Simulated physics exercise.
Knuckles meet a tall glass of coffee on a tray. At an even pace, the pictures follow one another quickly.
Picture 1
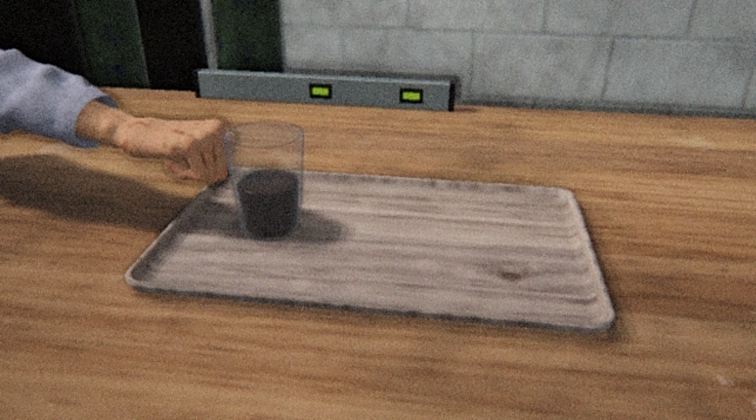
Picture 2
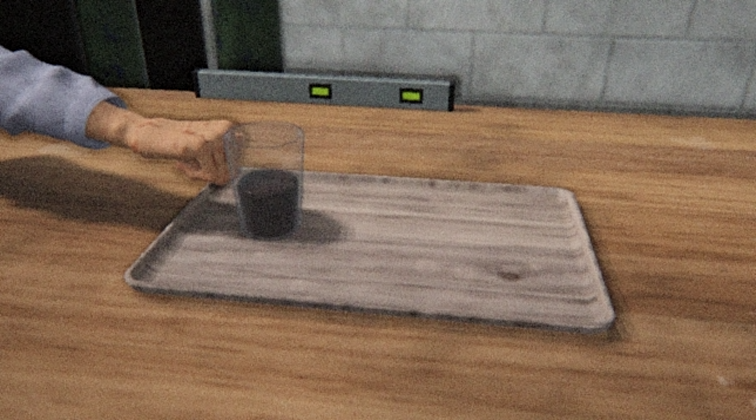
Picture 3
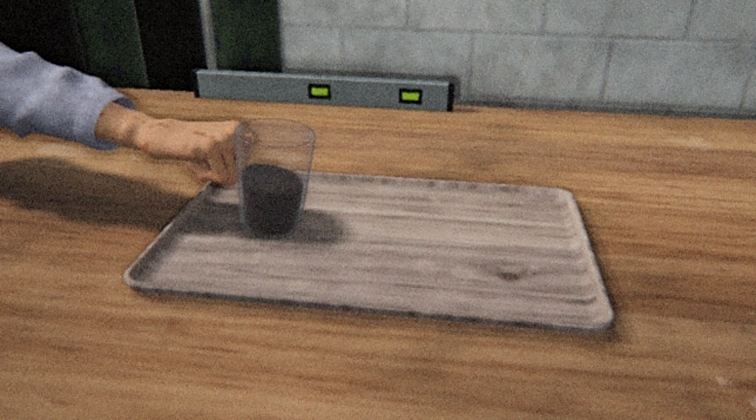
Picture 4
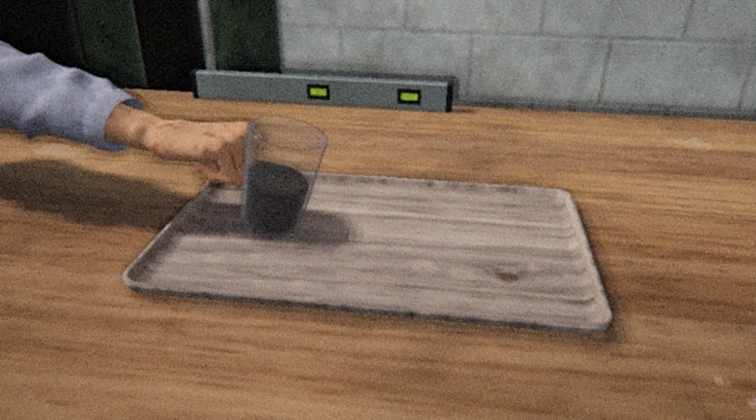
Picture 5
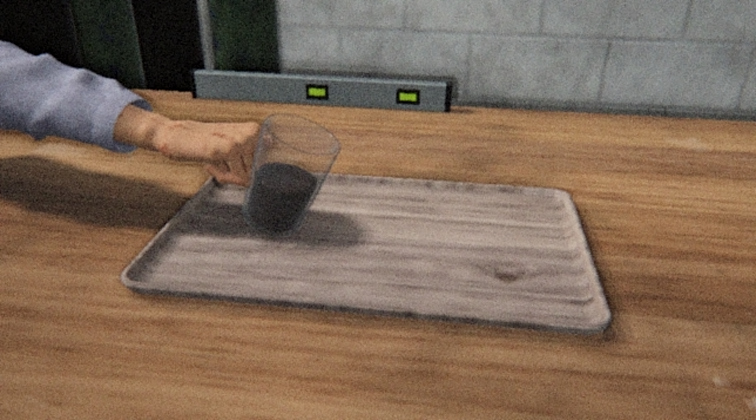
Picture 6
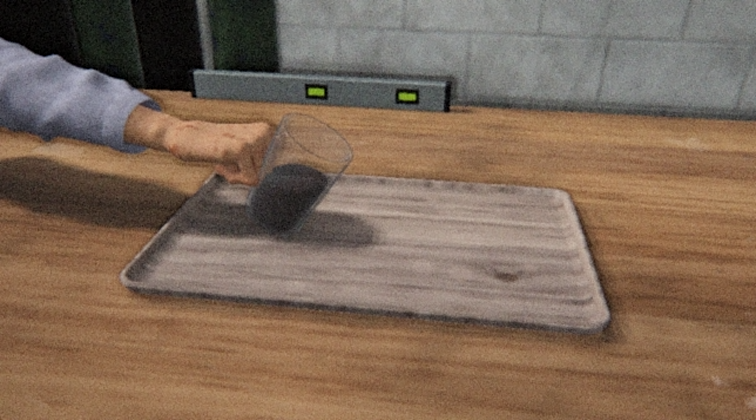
In the video, a hand in a blue sleeve presses its knuckles against a tall clear glass of dark liquid on a wooden tray, and the glass, upright at first, tilts steadily to the right as the hand follows.
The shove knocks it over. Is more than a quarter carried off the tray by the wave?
Yes. Over a quarter drains off.
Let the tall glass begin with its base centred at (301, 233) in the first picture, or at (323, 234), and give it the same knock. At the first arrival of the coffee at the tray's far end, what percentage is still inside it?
Try one: About 50 %; try two: About 60 %.
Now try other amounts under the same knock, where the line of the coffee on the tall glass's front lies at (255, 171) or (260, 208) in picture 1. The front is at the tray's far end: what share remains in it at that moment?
45 % and 40 %.
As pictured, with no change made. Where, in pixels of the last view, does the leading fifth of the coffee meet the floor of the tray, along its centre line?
Landing point, centre line: Approx. (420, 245).
A moment on, the tall glass lies on its side and 100 per cent is in the glass, 0 on the tray and 0 above or beyond its rim.
Next, the tall glass lies on its side and 63 per cent is in the glass, 29 on the tray and 8 above or beyond its rim.
Then the tall glass lies on its side and 32 per cent is in the glass, 62 on the tray and 6 above or beyond its rim.
Later the tall glass lies on its side and 17 per cent is in the glass, 45 on the tray and 38 above or beyond its rim.
At rest 62 per cent is held by tray and glass, 38 is off the tray.
